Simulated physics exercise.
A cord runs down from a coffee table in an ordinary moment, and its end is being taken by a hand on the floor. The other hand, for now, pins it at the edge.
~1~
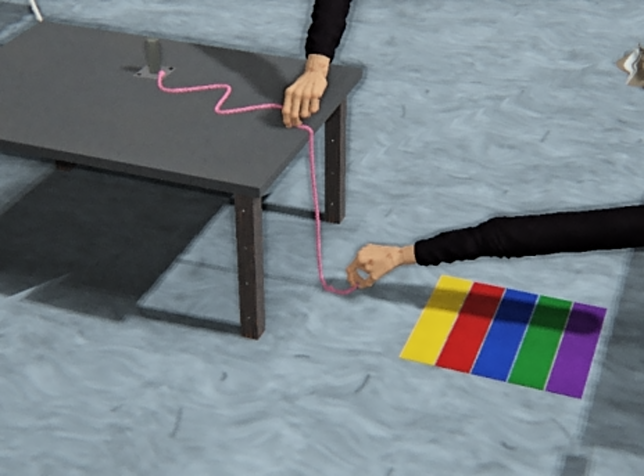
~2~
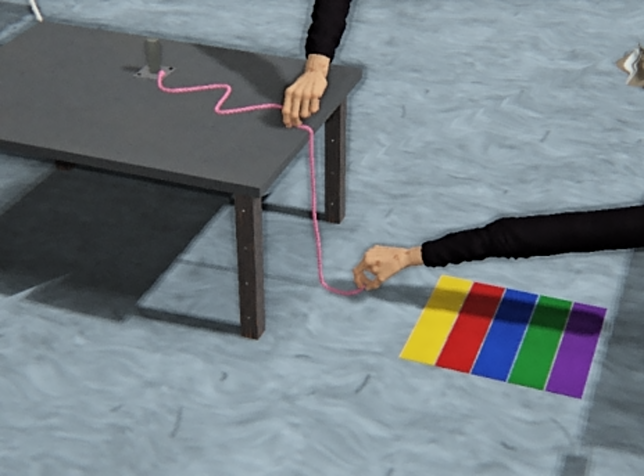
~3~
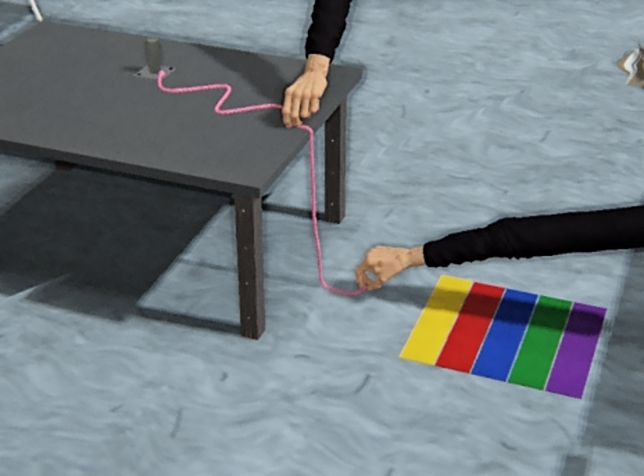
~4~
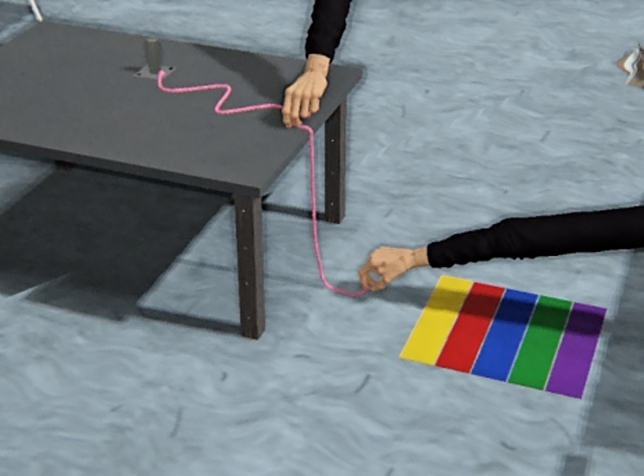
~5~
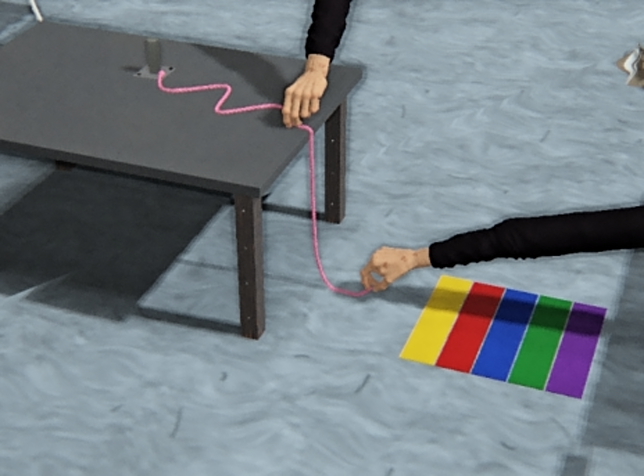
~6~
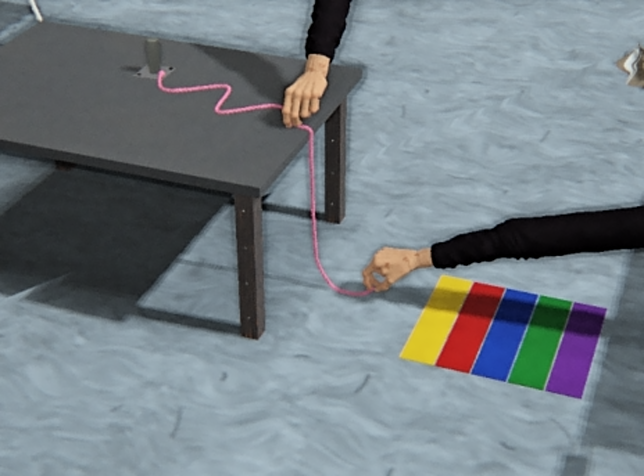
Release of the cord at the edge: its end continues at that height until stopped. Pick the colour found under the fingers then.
Purple is under them.
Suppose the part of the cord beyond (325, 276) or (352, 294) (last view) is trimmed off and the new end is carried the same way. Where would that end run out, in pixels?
Near (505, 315) and (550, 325).
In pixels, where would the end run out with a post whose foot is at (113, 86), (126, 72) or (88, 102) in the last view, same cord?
Approximate places, in that order: (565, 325), (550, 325), (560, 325).
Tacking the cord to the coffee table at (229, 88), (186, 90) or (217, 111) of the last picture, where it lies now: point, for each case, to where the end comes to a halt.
In order of the tries: About (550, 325), about (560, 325), about (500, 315).
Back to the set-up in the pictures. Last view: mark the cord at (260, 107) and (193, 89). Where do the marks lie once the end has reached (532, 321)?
Point one: (325, 135); point two: (221, 87).
A little later, end near (532, 321); over green.
Next, end near (568, 329); over purple.
When it is tight, end near (589, 333); over purple. Over purple.
